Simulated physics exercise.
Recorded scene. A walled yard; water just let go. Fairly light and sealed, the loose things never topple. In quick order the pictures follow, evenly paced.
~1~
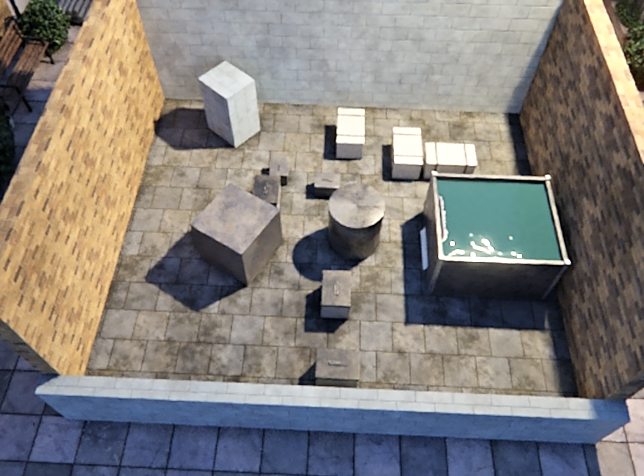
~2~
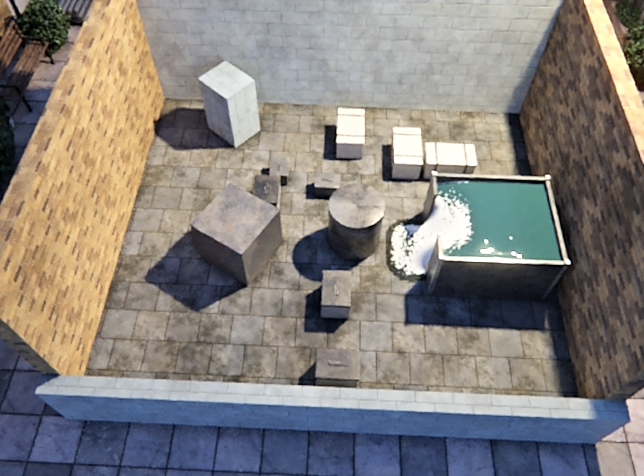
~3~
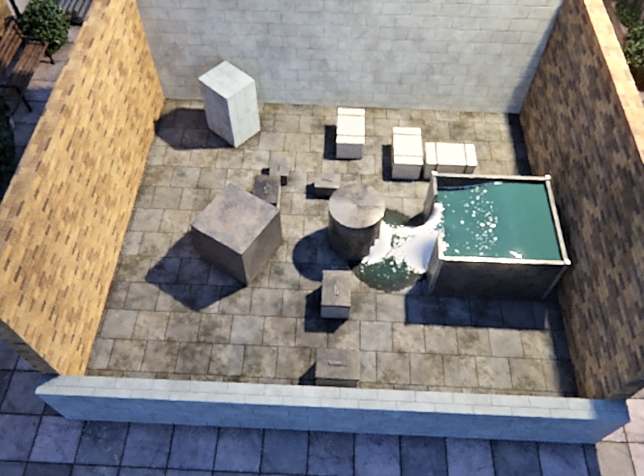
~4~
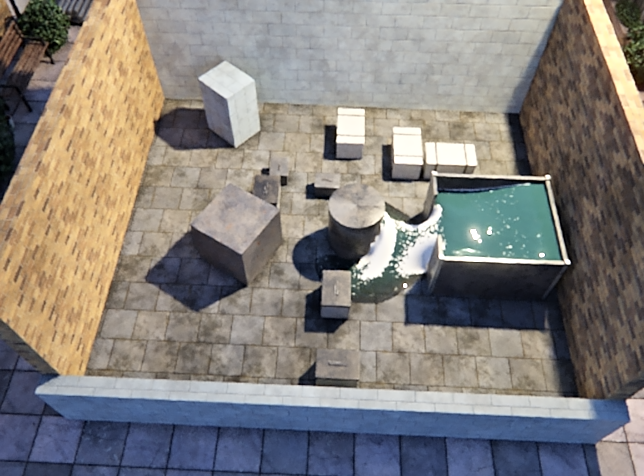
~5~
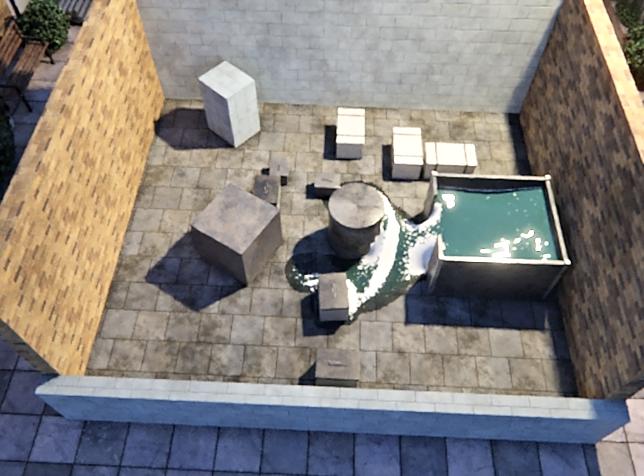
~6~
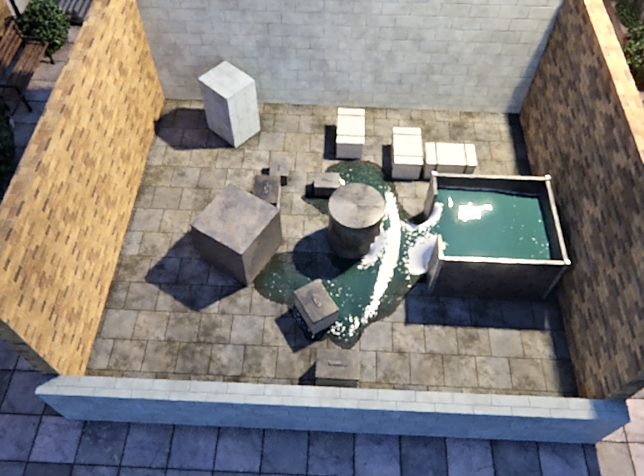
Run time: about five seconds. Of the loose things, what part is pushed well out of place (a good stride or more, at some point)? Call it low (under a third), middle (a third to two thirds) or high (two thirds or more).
Middle.
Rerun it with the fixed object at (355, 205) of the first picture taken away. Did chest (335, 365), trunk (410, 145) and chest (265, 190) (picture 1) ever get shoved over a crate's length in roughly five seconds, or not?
One by one: Got displaced, stayed put, got displaced.
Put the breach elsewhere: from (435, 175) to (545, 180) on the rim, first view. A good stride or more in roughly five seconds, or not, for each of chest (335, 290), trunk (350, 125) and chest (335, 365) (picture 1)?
Same order as named: Not sent that far; sent that far; not sent that far.
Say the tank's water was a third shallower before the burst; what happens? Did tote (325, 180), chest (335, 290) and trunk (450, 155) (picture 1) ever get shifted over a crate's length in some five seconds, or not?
Order as given: Displaced that much; displaced that much; not past it.
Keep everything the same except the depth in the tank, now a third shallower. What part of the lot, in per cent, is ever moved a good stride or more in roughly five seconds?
Share moved that far: Approx. 20 %.
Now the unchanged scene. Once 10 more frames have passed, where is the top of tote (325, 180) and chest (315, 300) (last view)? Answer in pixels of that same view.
Look around pixels (275, 159) and (100, 360).
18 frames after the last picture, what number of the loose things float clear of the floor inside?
The count is 3.
A moment on, 1 of 8 are well off their spots; 0 afloat.
Next, 2 of 8 are well off their spots; 3 afloat.
Later, 4 of 8 are well off their spots; 3 afloat.
In the end, 4 of 8 are well off their spots, and 4 have been at some point; 4 afloat.
